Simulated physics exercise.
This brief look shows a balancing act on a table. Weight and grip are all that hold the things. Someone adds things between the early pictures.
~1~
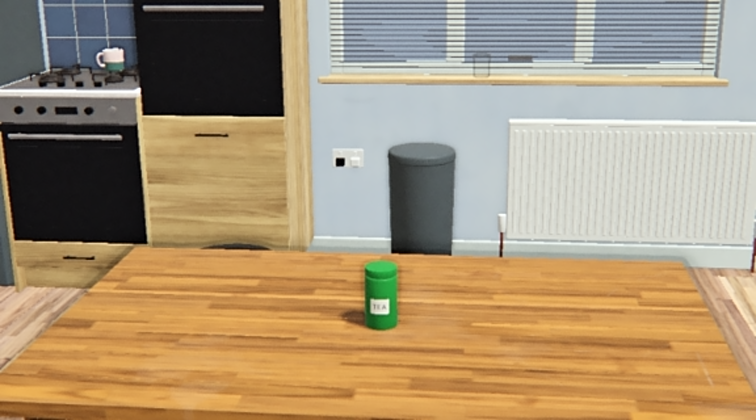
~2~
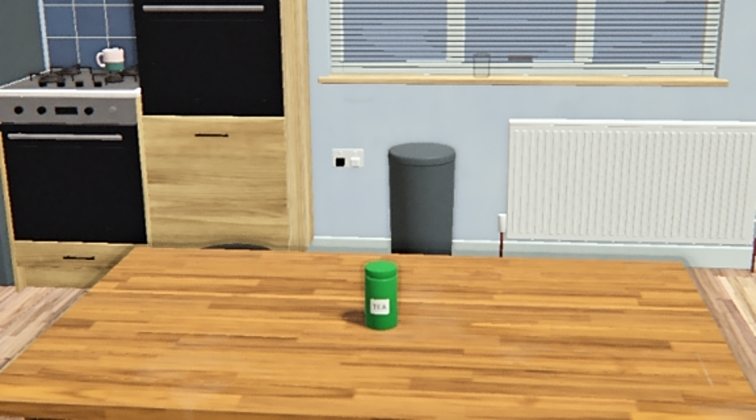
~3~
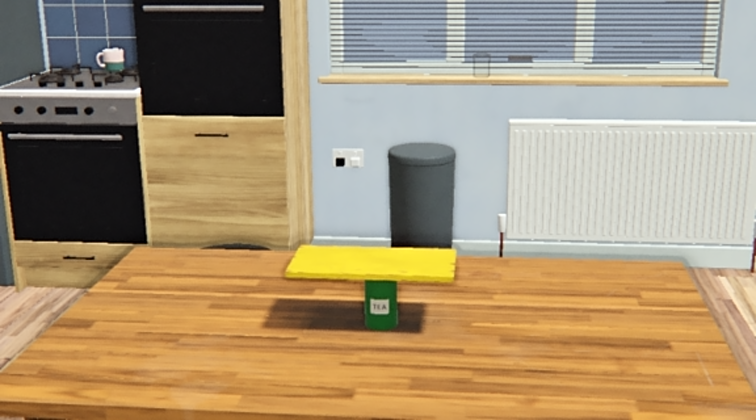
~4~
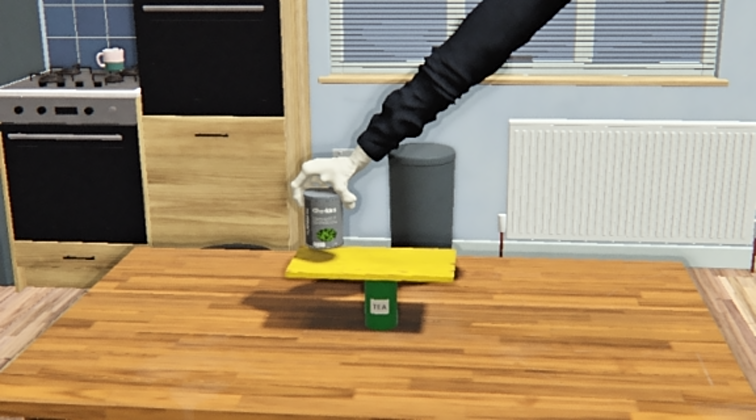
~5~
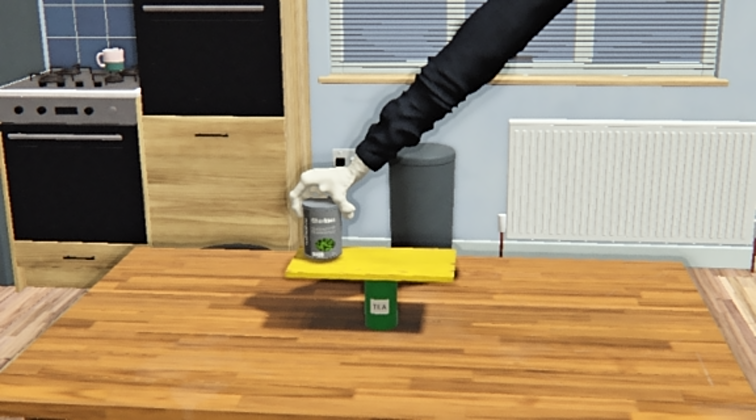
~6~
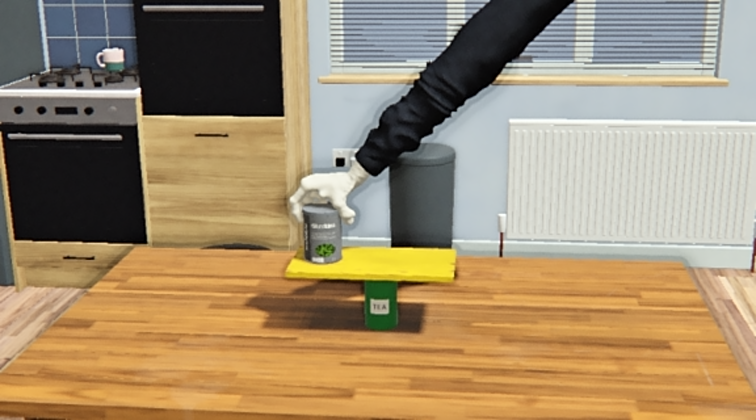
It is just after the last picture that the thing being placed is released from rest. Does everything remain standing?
The result: A fall.
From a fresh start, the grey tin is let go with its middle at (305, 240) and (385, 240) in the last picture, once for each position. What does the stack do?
On the first try it falls down; on the second try it stays put.
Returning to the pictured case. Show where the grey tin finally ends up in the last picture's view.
I'd point to roughly (232, 293).
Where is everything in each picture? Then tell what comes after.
The last thing is not in view yet, in the first picture.
The last thing is not in view yet, in the second picture.
The last thing is not in view yet; yellow board (373, 263), in the third picture.
On its way; grey tin (324, 218); yellow board (373, 263), in the fourth picture.
On its way; grey tin (323, 228); yellow board (373, 263), in the fifth picture.
Set down, still held; grey tin (323, 233); yellow board (373, 263), in the sixth picture.
Then, 0.30 s past the last view, grey tin now fallen; yellow board rocked 42° from its first pose.
Then, 0.50 s past the last view, yellow board rocked 64° from its first pose.
Then, 0.80 s past the last view, yellow board now fallen.
Finally, fallen, yellow board and grey tin; green jar still in place. Final places as the last picture's camera would see them, grey tin near (232, 293). The stack loses its balance.
